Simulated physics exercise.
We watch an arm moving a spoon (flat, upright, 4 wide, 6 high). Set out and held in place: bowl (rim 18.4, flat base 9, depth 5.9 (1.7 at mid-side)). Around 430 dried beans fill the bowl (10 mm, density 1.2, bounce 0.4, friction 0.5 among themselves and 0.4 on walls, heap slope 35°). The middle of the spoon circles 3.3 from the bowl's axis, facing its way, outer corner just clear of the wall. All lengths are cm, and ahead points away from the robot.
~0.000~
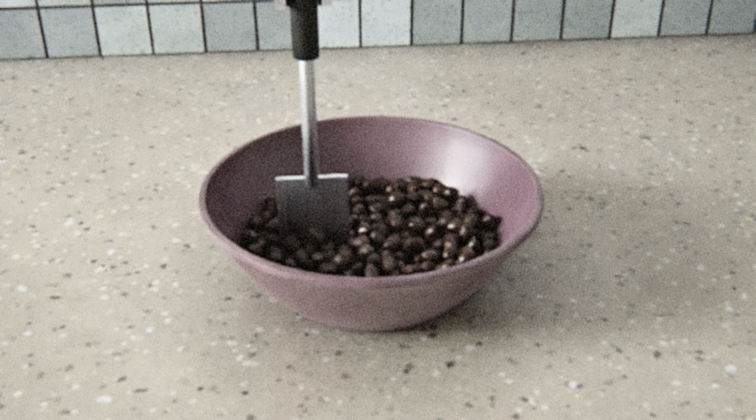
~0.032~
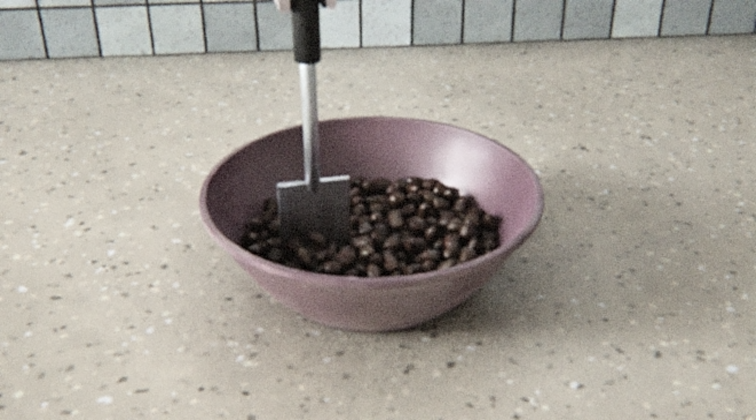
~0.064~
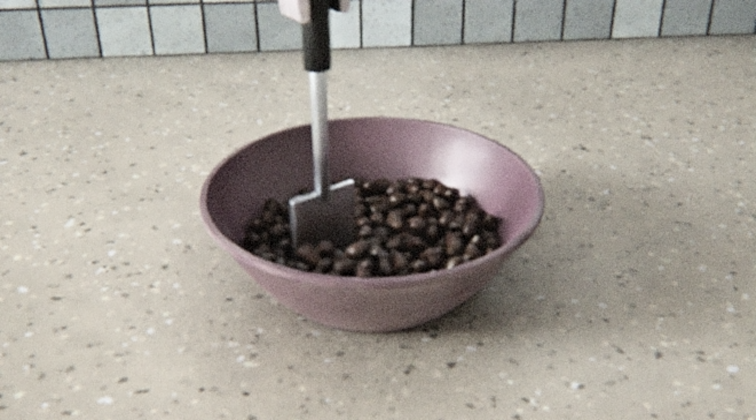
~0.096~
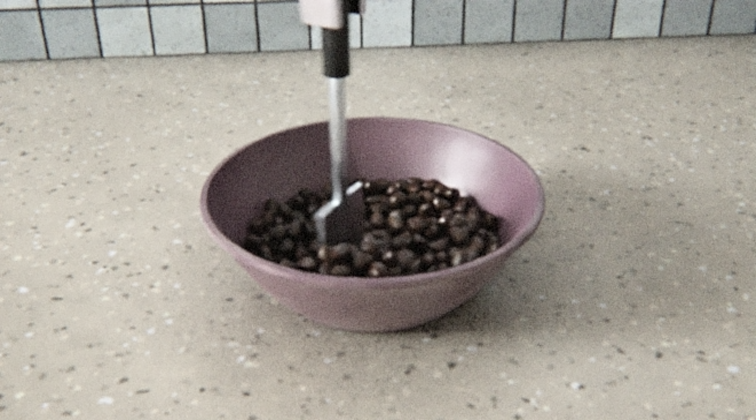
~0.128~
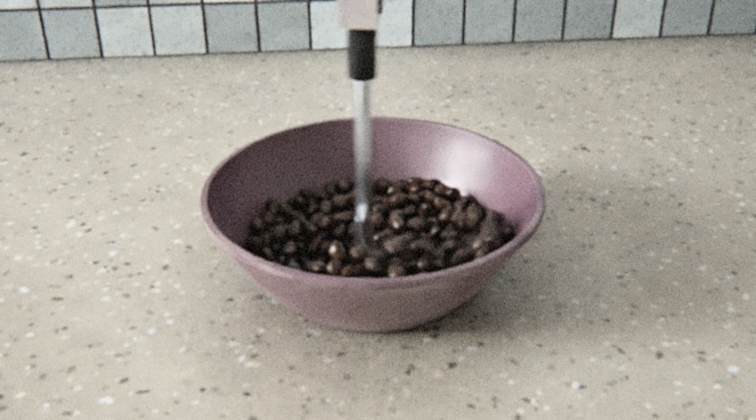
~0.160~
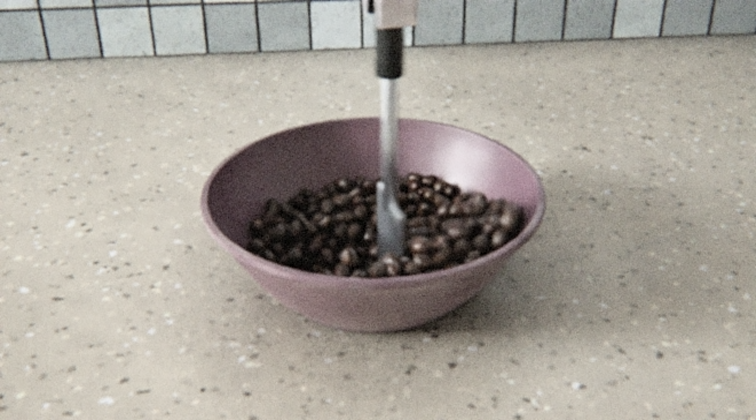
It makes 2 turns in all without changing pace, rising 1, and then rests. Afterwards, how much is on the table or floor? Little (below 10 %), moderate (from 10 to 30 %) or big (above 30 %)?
On the table or floor the share is little, below 10 %.
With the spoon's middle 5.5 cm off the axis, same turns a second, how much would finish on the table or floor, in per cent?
It would be near 5 per cent.
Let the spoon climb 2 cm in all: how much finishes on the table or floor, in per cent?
Some 5 per cent.
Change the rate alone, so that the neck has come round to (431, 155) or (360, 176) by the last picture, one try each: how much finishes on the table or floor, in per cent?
Some 25 and 5 per cent.
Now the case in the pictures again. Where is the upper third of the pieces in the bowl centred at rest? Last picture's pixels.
Near (326, 250).
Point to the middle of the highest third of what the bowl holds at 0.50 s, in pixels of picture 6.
Around (271, 207).
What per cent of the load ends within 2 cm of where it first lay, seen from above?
About 5 per cent.
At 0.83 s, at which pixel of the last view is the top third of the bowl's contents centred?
Around (414, 192).
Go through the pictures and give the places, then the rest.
In the first frame, spoon neck at (311, 152), 0° round; upper third of the load around (381, 235), from x 250 to 490, top at y 180; 433 in the bowl.
In the second frame, spoon neck at (312, 157), 9° round; upper third of the load around (379, 241), from x 250 to 490, top at y 180.
In the third frame, spoon neck at (322, 166), 32° round; upper third of the load around (376, 249), from x 250 to 490, top at y 185.
In the fourth frame, spoon neck at (340, 173), 55° round; upper third of the load around (389, 258), from x 250 to 495, top at y 185.
In the fifth frame, spoon neck at (364, 176), 78° round; upper third of the load around (415, 252), from x 255 to 510, top at y 185.
In the sixth frame, spoon neck at (390, 175), 101° round; upper third of the load around (442, 243), from x 255 to 515, top at y 180; 433 in the bowl.
By 0.50 s, 343° round, highest piece 7 above the table; 413 in the bowl, 16 on the table or floor, 4 in flight or on the tool.
By 0.83 s, 225° round, highest piece 6 above the table; 412 in the bowl, 21 on the table or floor.
By 1.20 s, 0° round, highest piece 5 above the table; 410 in the bowl, 23 on the table or floor.
By 1.90 s, 0° round, highest piece 5 above the table; 410 in the bowl, 23 on the table or floor.
Final count, 410 in the bowl, 23 on the table or floor. That is 5 % on the table or floor.
